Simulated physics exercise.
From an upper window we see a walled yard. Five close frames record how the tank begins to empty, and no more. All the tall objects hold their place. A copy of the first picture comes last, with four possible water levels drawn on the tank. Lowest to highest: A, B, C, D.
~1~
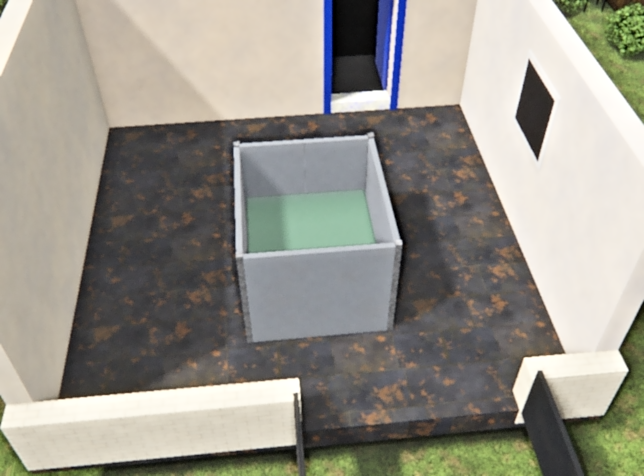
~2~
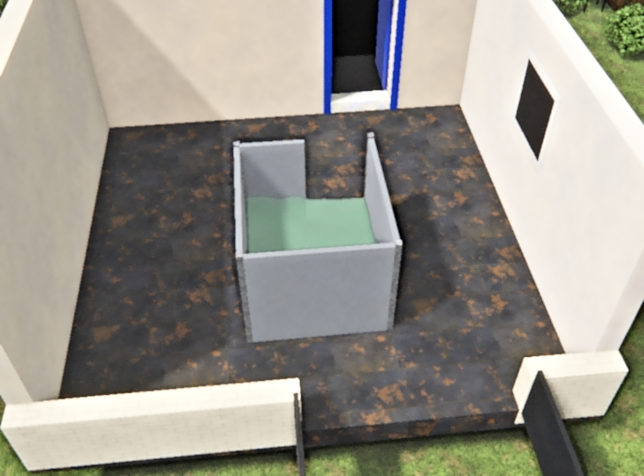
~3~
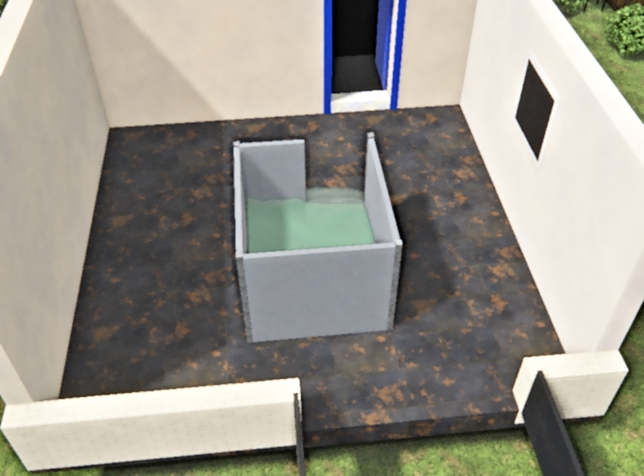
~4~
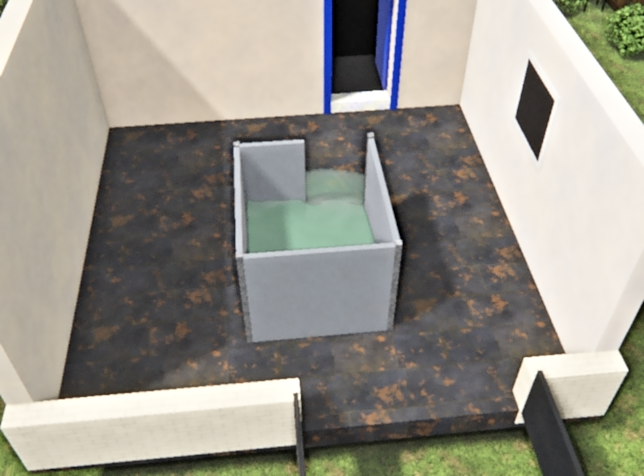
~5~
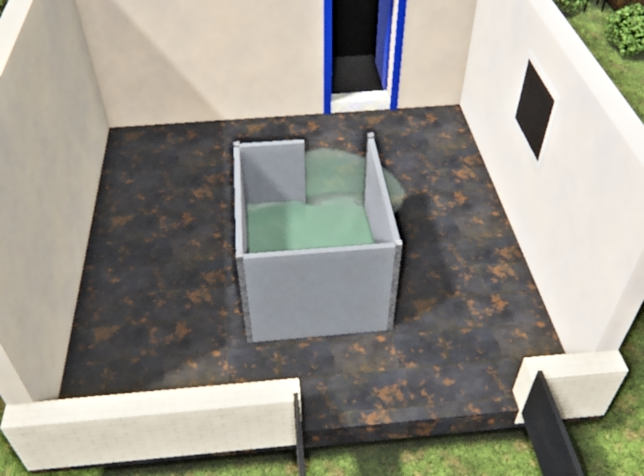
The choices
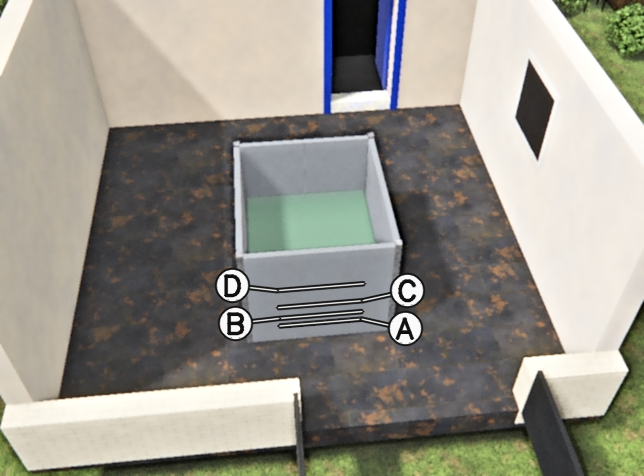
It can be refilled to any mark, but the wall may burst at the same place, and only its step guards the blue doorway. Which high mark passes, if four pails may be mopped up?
C will do.
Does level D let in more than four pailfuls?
Yes, it does.
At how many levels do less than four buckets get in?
Three of the four.
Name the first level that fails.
D.
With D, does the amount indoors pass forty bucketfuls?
No, it does not.
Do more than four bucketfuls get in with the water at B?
No.
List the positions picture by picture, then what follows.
Water in the tank at rest, its middle at (312, 240); foot of the blue doorway at (360, 111); open gate at (413, 365).
Water covers 1 % of the ground, its front hidden from here.
Water covers 3 % of the ground, its front hidden from here.
Water covers 5 % of the ground, its front hidden from here.
Water covers 9 % of the ground, its front hidden from here.
On the marked copy, A at (320, 322); B at (320, 314); C at (320, 304); D at (320, 287); from the bottom up A, B, C, D.
With A, nothing gets over.
With B, nothing gets over.
With C, a bucket or two gets in.
With D, about 12 bucketfuls get in.
